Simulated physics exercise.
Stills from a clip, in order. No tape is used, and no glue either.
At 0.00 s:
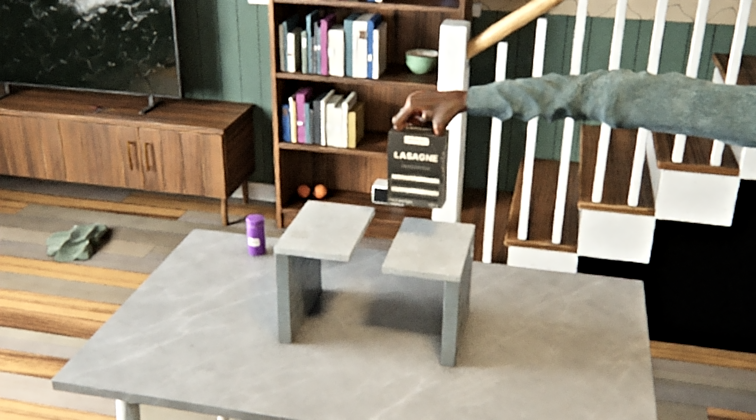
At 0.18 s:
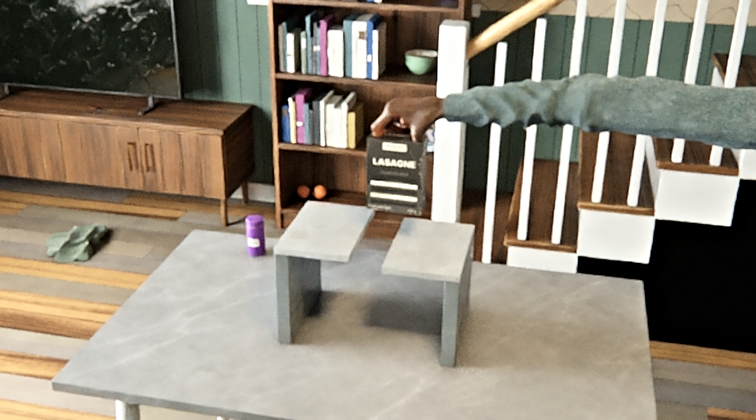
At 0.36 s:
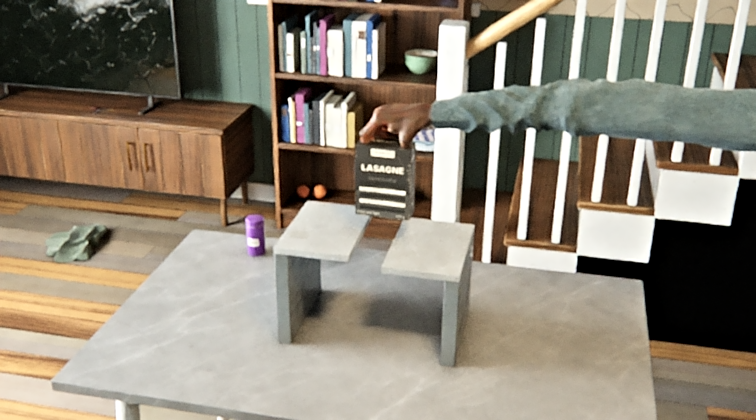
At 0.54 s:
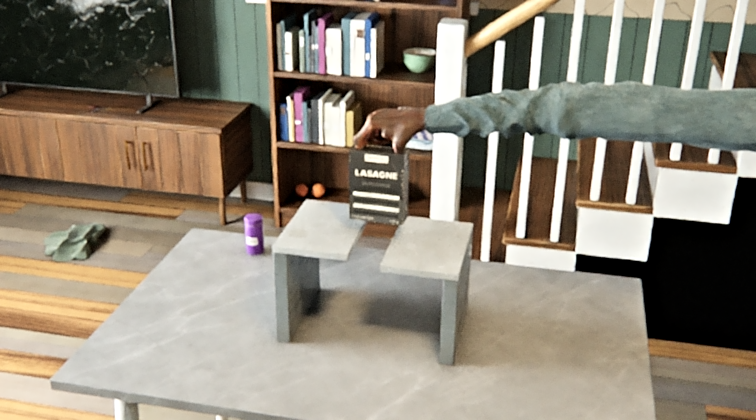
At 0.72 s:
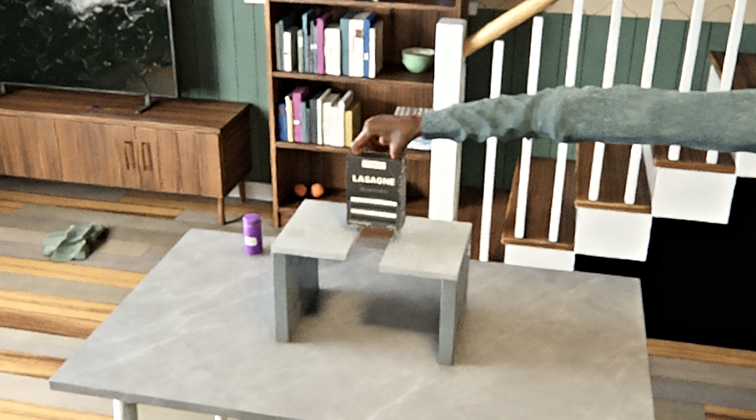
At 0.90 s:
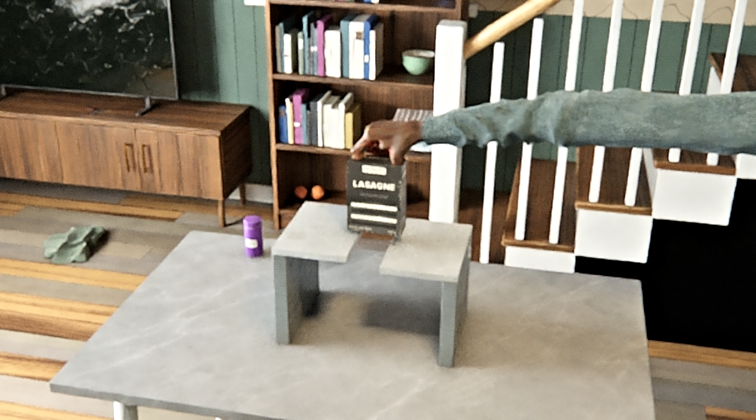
In a living room with a bookshelf and staircase, a hand holds a black packet labelled lasagne, moving it left and slightly down over the gap between two gray stands on a table, while a purple shaker stays still.
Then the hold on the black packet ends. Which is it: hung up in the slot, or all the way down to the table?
It hangs up in the slot.
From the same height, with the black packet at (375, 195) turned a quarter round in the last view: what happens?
Result: Passes the gap.
After 1.10 s, black packet tipped 10° from how it was near (380, 202).
After 1.20 s, black packet tipped 9° from how it was near (385, 203).
At rest (1.9 s), left askew, black packet; purple shaker in place. Seen from the same camera at the end, black packet near (386, 203). The packet lodges.
